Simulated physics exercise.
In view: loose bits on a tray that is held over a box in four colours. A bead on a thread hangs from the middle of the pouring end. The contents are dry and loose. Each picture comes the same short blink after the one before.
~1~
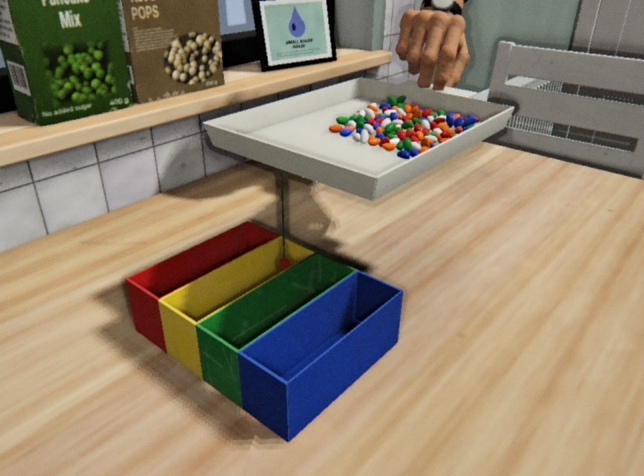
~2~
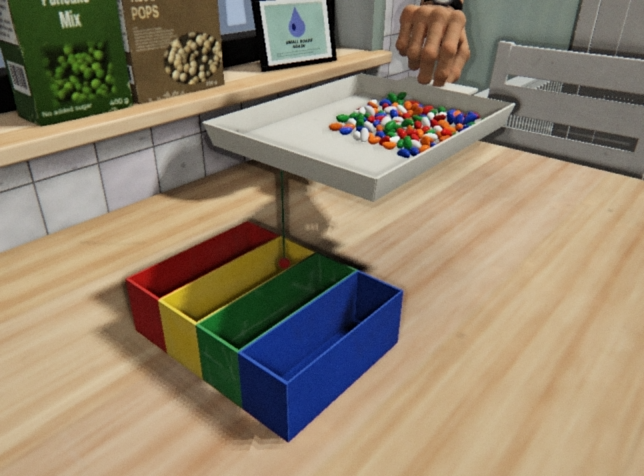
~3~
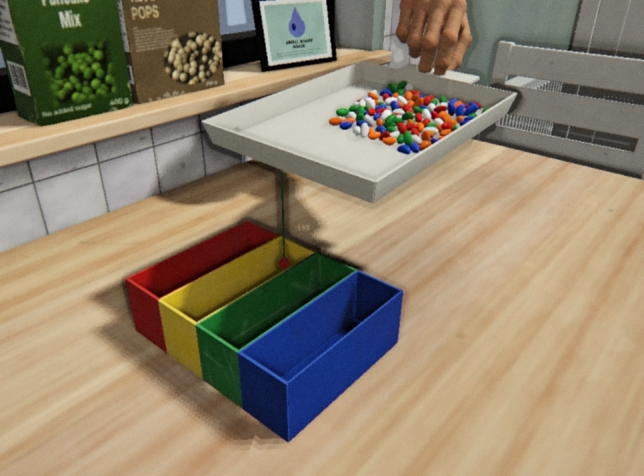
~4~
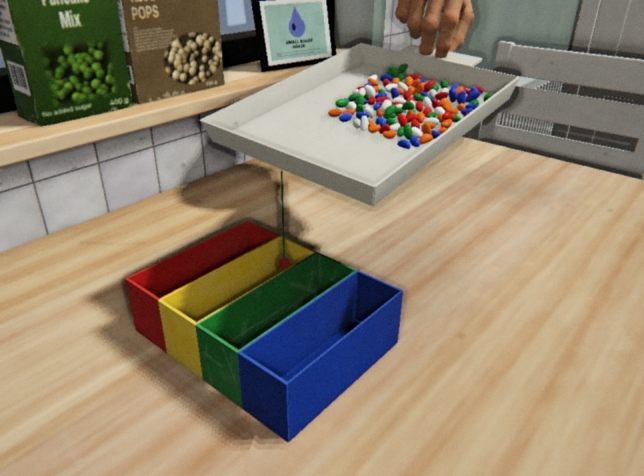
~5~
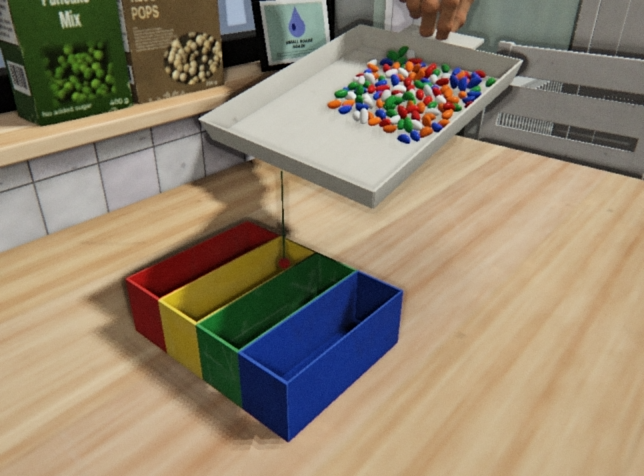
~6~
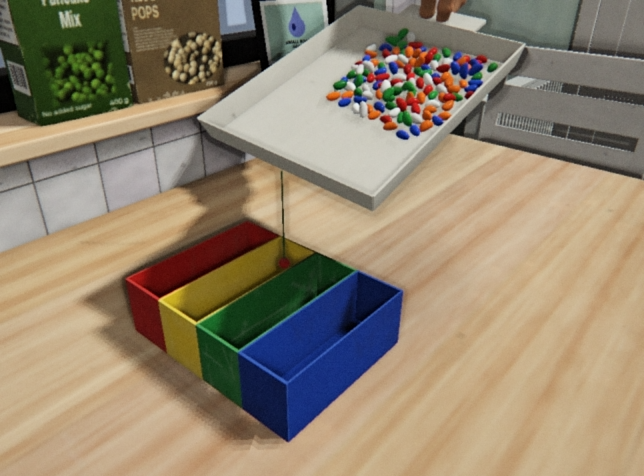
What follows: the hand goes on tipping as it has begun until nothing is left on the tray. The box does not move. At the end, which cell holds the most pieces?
Most goes to the blue cell.
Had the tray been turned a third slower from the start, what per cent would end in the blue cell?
Some 60 per cent.
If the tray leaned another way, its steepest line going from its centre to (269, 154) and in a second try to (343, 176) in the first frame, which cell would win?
One: That red cell. Two: Blue.
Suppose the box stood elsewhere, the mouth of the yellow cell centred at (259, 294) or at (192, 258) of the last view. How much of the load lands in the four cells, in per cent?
In turn 100 and 10 in a hundred.
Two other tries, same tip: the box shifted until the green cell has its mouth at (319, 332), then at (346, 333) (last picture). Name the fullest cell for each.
First green, then green.
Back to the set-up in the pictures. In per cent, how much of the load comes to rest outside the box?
About 30 per cent.
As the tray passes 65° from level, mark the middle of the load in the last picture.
Around (342, 180).
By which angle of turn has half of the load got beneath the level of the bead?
Around 95° of tilt.
Just after the last frame, tray tipped steeply; the larger part on the tray; about a tenth falling or outside the box.
A moment on, tray tipped past a quarter turn; roughly a quarter on the tray; roughly a third in the blue cell; about a tenth in the green cell; just a few in the yellow cell; just a few in the red cell; roughly a third falling or outside the box.
Further on, tray tipped past a quarter turn; roughly half in the blue cell; roughly a quarter in the green cell; just a few in the yellow cell; just a few in the red cell; roughly a quarter falling or outside the box.
When it is over, tray tipped past a quarter turn; roughly half in the blue cell; roughly a quarter in the green cell; just a few in the yellow cell; just a few in the red cell; roughly a quarter outside the box.
